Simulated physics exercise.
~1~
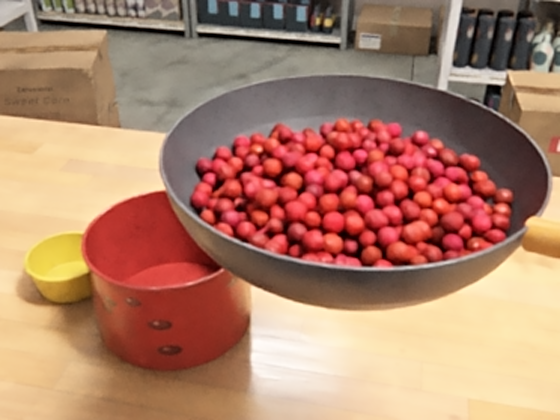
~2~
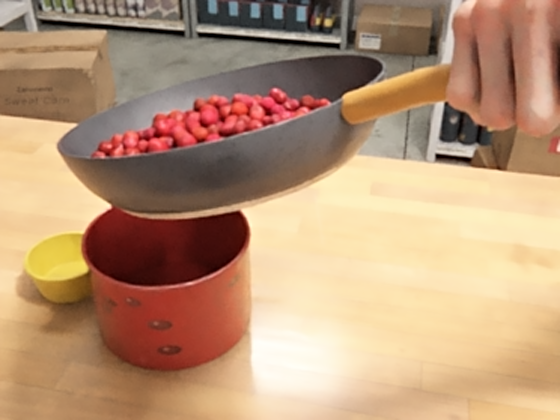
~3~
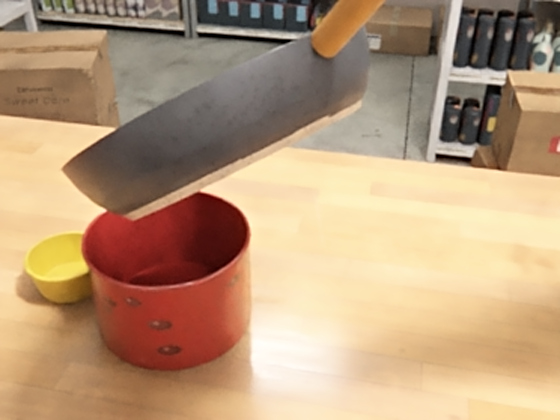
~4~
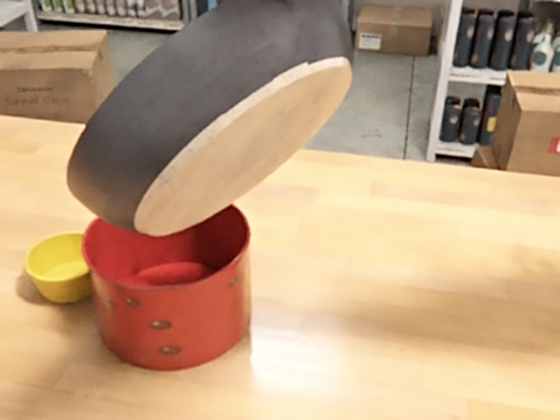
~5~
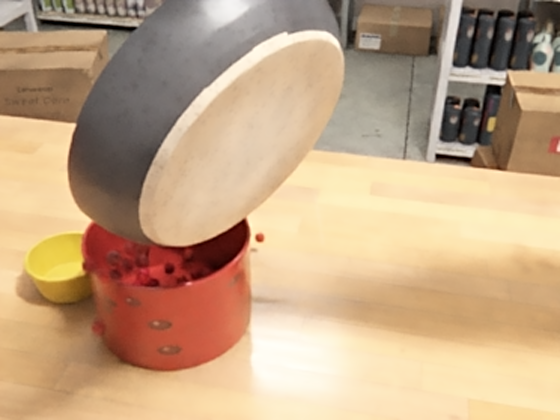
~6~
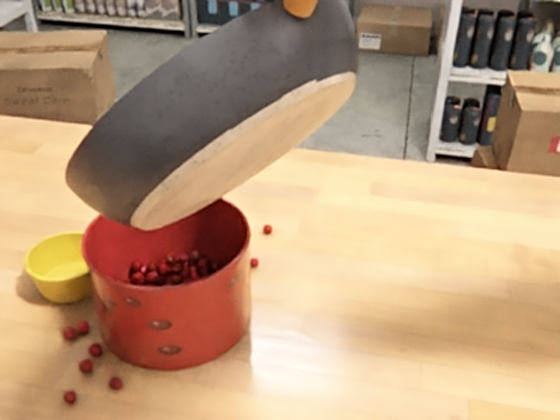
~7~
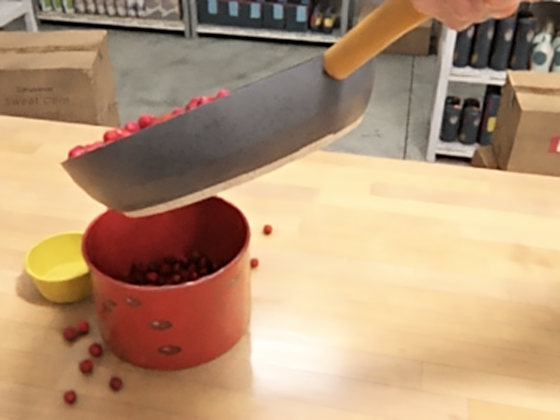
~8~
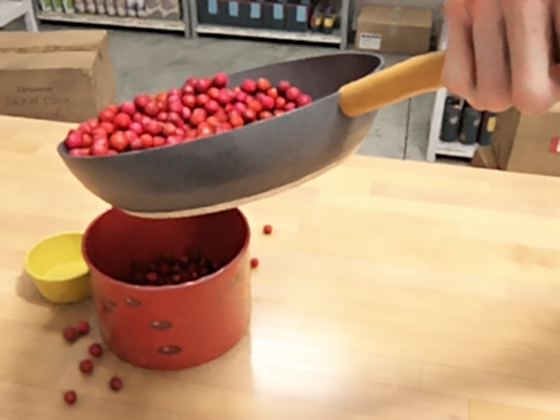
In a storeroom with shelves and cardboard boxes behind, a light wooden table is seen from slightly above by a still camera. A dark pan with a wooden handle, full of red cranberries, hangs over the right side, while a red pot and a small yellow dish stand at left. A hand moves the pan left above the pot and tips it steeply until berries tumble in, some scattering onto the table. The pan then tilts back and is held above the pot, still holding most of the cranberries, with a smaller share in the pot, a few strays around it and the yellow dish empty.
